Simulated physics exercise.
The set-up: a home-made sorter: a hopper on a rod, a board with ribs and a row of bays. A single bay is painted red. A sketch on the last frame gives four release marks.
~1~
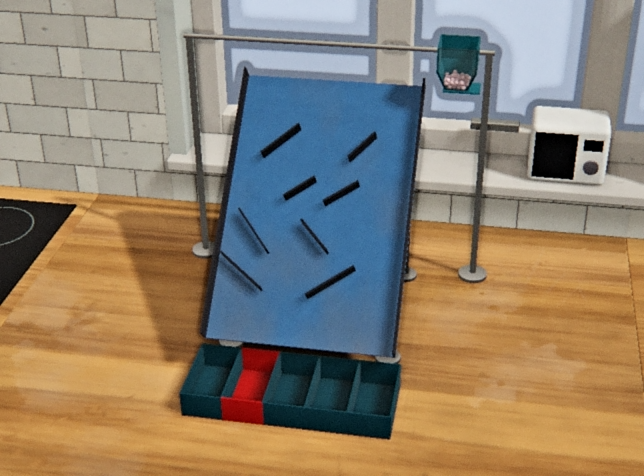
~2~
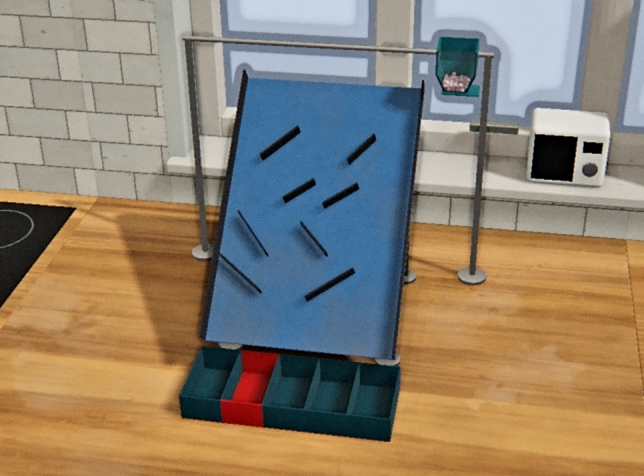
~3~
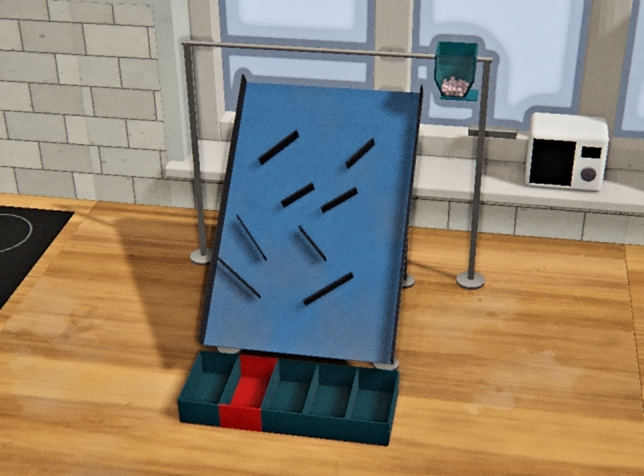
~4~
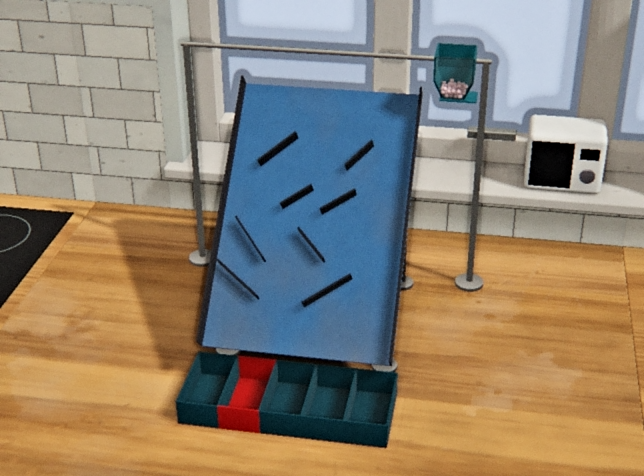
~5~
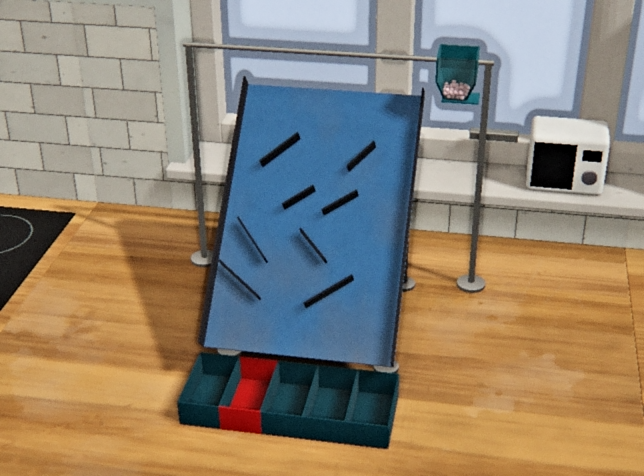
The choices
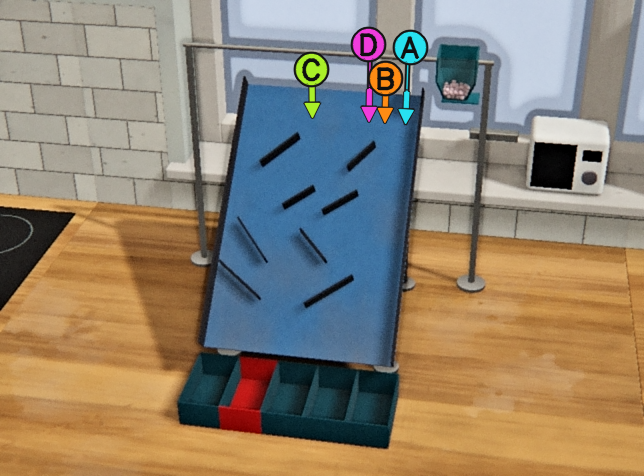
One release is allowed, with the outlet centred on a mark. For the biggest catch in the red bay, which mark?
It is D.
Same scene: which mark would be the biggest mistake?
That is mark A.
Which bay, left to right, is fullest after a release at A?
It is the fifth one.
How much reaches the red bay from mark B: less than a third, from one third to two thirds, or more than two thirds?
Less than a third.
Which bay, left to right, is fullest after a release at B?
It is the fifth one.
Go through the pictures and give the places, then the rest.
Hopper at (455, 81), sugar pearls, door shut, in the first picture.
Ribs (260, 155) to (298, 126), (347, 159) to (375, 134), (282, 198) to (314, 179), in the second picture.
Ribs (321, 208) to (356, 187), (237, 215) to (264, 256), (299, 226) to (324, 256), in the third picture.
Ribs (217, 259) to (256, 295), (302, 303) to (351, 274), in the fourth picture.
Red bay at (240, 419), number 2 of 5 from the left, in the fifth picture.
On the marked copy, mark A meets the board at (405, 118); mark B meets the board at (385, 117); mark C meets the board at (312, 112); mark D meets the board at (369, 116).
With A, a stray few in the red bay, most in other bays, about a quarter outside the box.
With B, about a quarter in the red bay, about two thirds in other bays, a small part outside the box.
With C, about a quarter in the red bay, about two thirds in other bays, a stray few held on the board, a small part outside the box.
With D, about half in the red bay, about a third in other bays, a small part outside the box.
